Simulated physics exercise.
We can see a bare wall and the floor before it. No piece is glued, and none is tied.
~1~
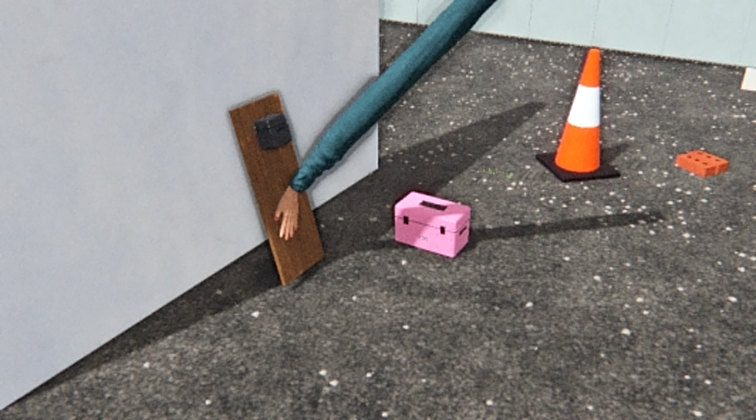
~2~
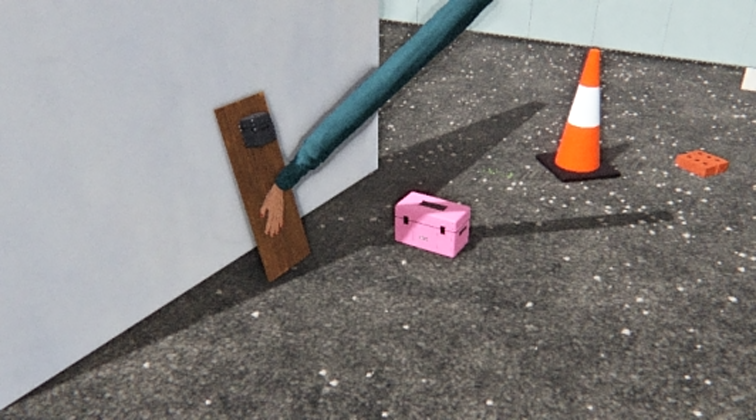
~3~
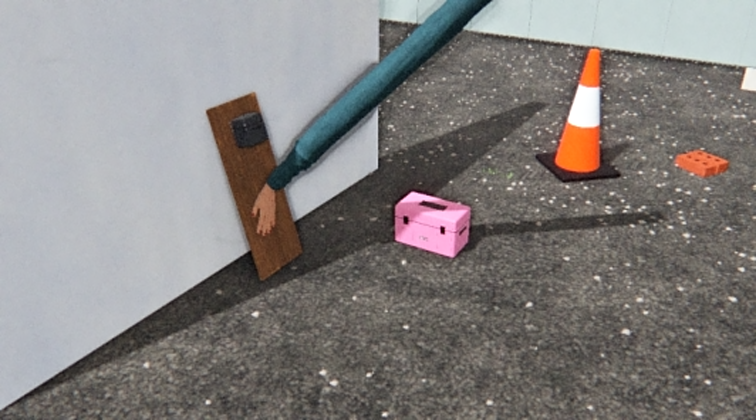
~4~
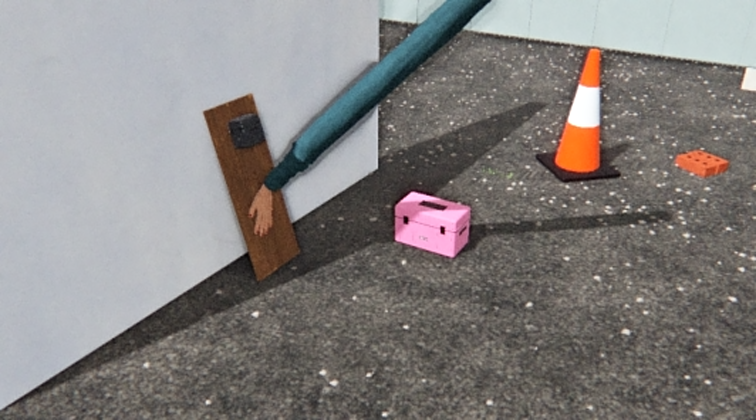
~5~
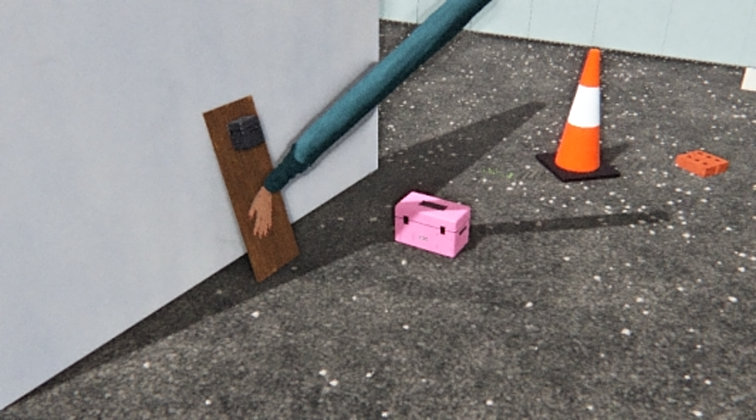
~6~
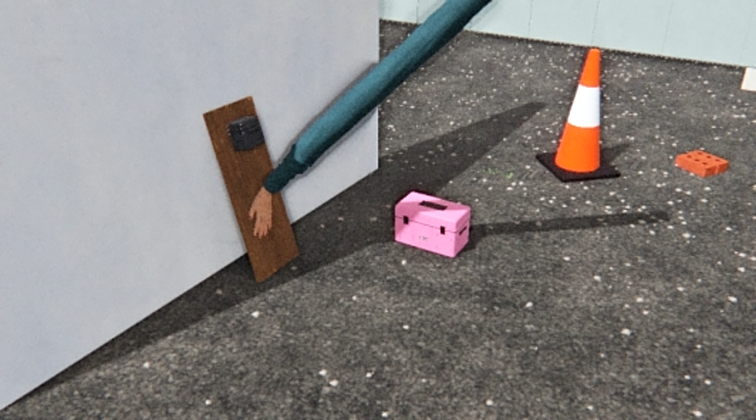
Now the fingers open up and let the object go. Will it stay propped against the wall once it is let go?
It stays stable.
Then, 0.40 s past the last view, nothing moves.
Then, 0.80 s past the last view, brown board resting near (255, 190).
Finally, both still in place. Final places as the last picture's camera would see them, brown board near (255, 190). The board holds.
